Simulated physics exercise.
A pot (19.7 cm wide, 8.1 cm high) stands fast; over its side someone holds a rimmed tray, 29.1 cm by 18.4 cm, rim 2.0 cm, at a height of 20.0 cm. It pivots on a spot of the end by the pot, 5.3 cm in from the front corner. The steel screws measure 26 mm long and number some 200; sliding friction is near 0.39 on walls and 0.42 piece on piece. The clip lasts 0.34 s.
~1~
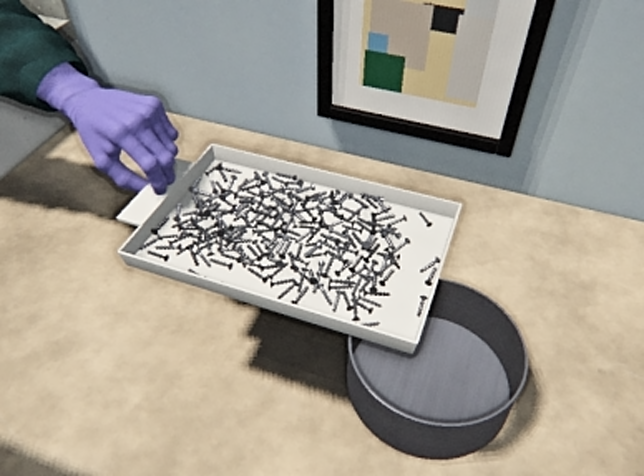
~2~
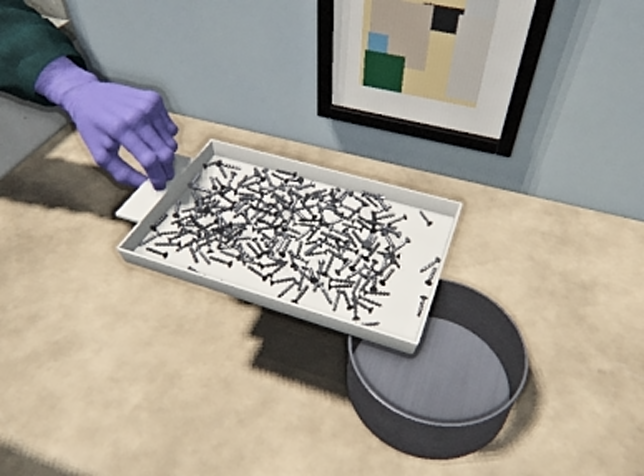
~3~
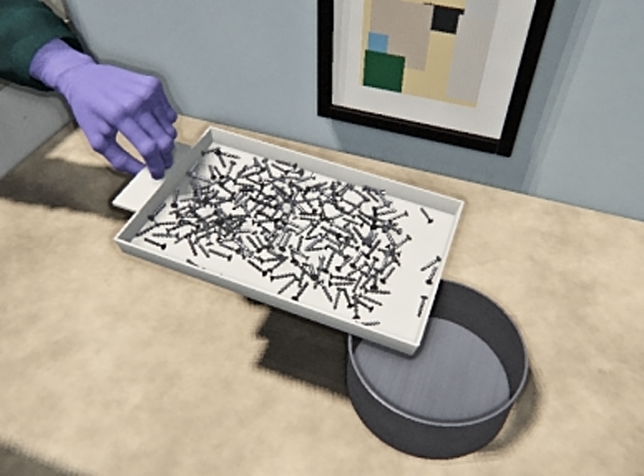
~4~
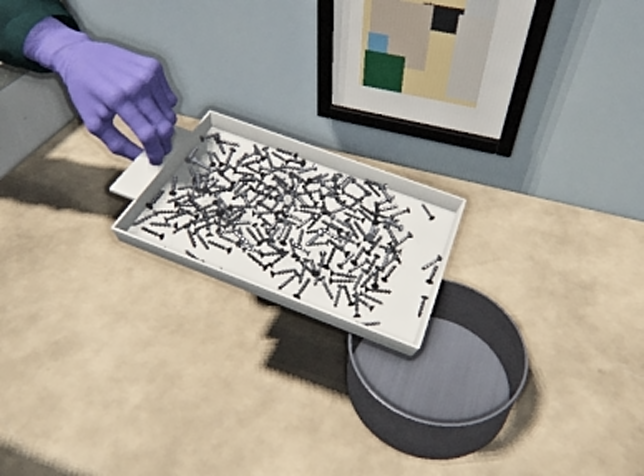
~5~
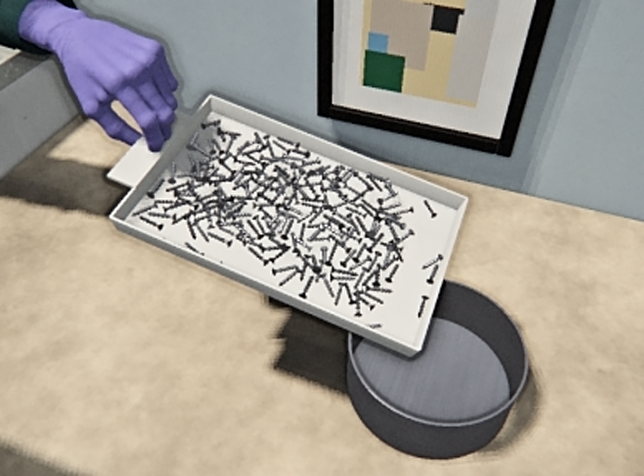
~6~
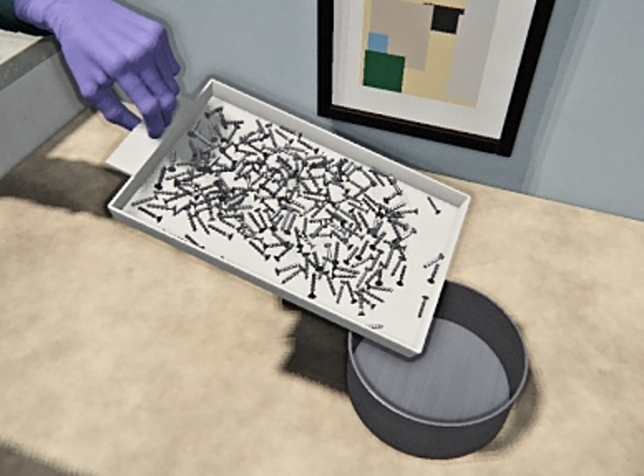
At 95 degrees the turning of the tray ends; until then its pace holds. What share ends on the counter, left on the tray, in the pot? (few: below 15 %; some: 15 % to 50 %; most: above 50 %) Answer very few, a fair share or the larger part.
Counter: The larger part, tray: Very few, pot: A fair share.
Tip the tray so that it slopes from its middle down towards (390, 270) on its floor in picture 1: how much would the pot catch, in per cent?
Some 90 per cent.
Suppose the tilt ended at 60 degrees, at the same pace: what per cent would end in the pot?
In that case some 20 per cent.
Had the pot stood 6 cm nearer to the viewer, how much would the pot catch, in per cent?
In that case some 100 per cent.
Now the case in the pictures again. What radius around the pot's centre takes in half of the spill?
Some 16 cm.
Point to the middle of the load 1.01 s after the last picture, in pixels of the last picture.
Around (436, 367).
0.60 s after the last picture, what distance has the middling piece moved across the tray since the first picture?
About 13 cm.
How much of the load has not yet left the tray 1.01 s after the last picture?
Some 50 per cent of the load.
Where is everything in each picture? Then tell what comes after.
Tray tilt 0 degrees, front corners at (122, 250) and (414, 339); middle of the pieces at (291, 232); pot at (437, 344), in the first picture.
Tray tilt 1 degrees, front corners at (121, 247) and (415, 340); middle of the pieces at (291, 230), in the second picture.
Tray tilt 5 degrees, front corners at (119, 238) and (415, 342), lowest corner right front; middle of the pieces at (291, 224), in the third picture.
Tray tilt 9 degrees, front corners at (116, 227) and (416, 344), lowest corner right front; middle of the pieces at (292, 217), in the fourth picture.
Tray tilt 13 degrees, front corners at (115, 216) and (417, 346), lowest corner right front; middle of the pieces at (293, 210), in the fifth picture.
Tray tilt 17 degrees, front corners at (113, 206) and (418, 348), lowest corner right front; middle of the pieces at (296, 204); pot at (437, 344), in the sixth picture.
Then, 0.60 s after the last picture, tilt 54 degrees; the tray holds 100 %, the pot 0 %.
Then, 1.01 s after the last picture, tilt 78 degrees; the tray holds 50 %, the pot 15 %.
Then, 1.49 s after the last picture, tilt 95 degrees; the tray holds 0 %, the pot 35 %.
In the end, counter 60 %, tray 0 %, pot 40 %.
